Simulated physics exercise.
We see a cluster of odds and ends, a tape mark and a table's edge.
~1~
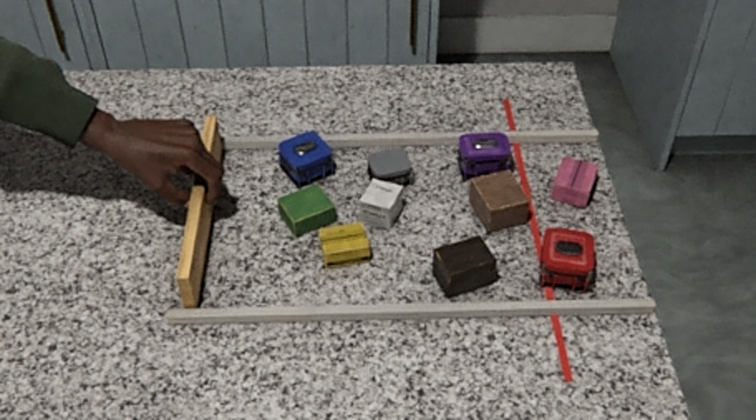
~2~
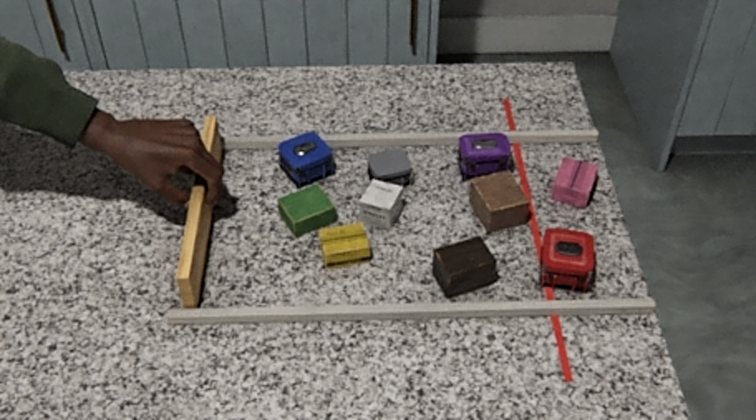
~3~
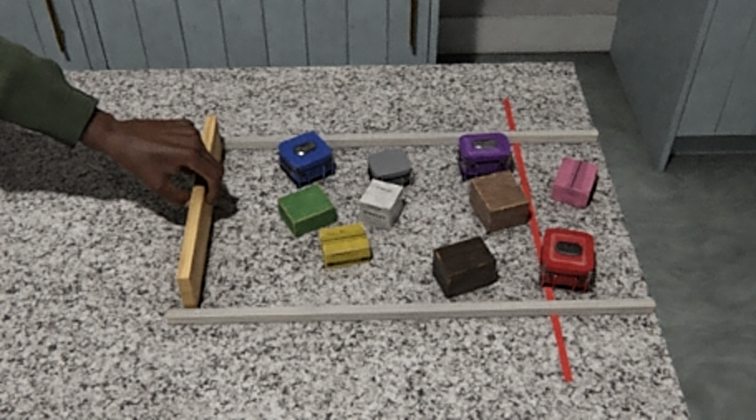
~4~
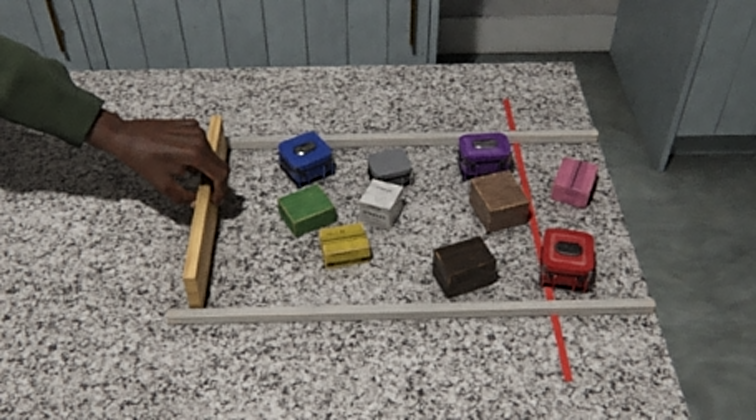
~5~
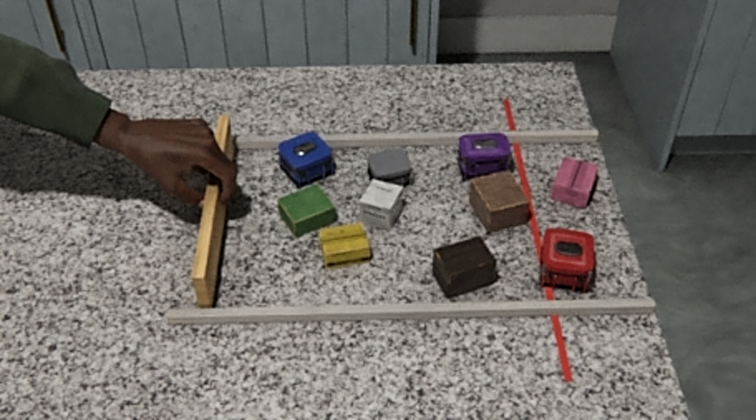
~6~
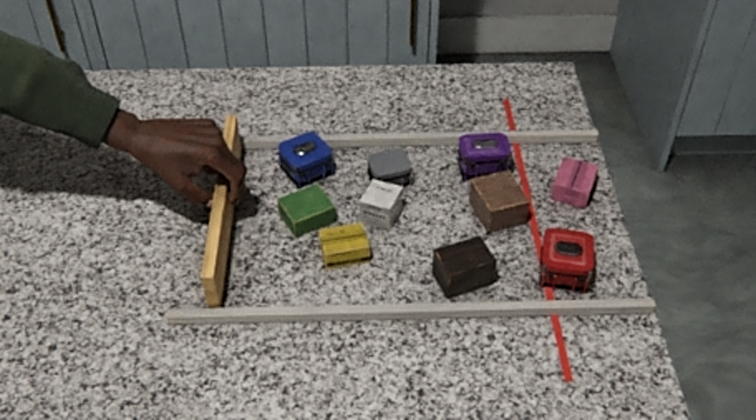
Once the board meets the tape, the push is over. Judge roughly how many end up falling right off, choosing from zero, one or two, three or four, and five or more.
I expect the drop count to reach three but not five.
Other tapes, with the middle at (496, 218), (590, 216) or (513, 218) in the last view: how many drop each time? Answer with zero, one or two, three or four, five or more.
In order: Just one or two, five or more, just one or two.
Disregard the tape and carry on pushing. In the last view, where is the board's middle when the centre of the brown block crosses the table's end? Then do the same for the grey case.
About (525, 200), and about (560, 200) for the other.
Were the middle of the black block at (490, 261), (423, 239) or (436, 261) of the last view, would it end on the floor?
In order, it holds its place; holds its place; holds its place.
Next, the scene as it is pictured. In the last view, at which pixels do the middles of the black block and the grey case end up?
The black block stops around (575, 271); the grey case around (586, 168).
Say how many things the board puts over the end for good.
Result: A total of 3.
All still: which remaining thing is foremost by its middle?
Ending up nearest is the red case.
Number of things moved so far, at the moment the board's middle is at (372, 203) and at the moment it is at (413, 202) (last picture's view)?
Answer - first 5, then 7.
Early on, none off yet; pink box at rest near (575, 182); red case at rest near (566, 260); brown block at rest near (499, 201).
Finally, the number that fall off is three or four; lost, purple case, brown block and pink box.
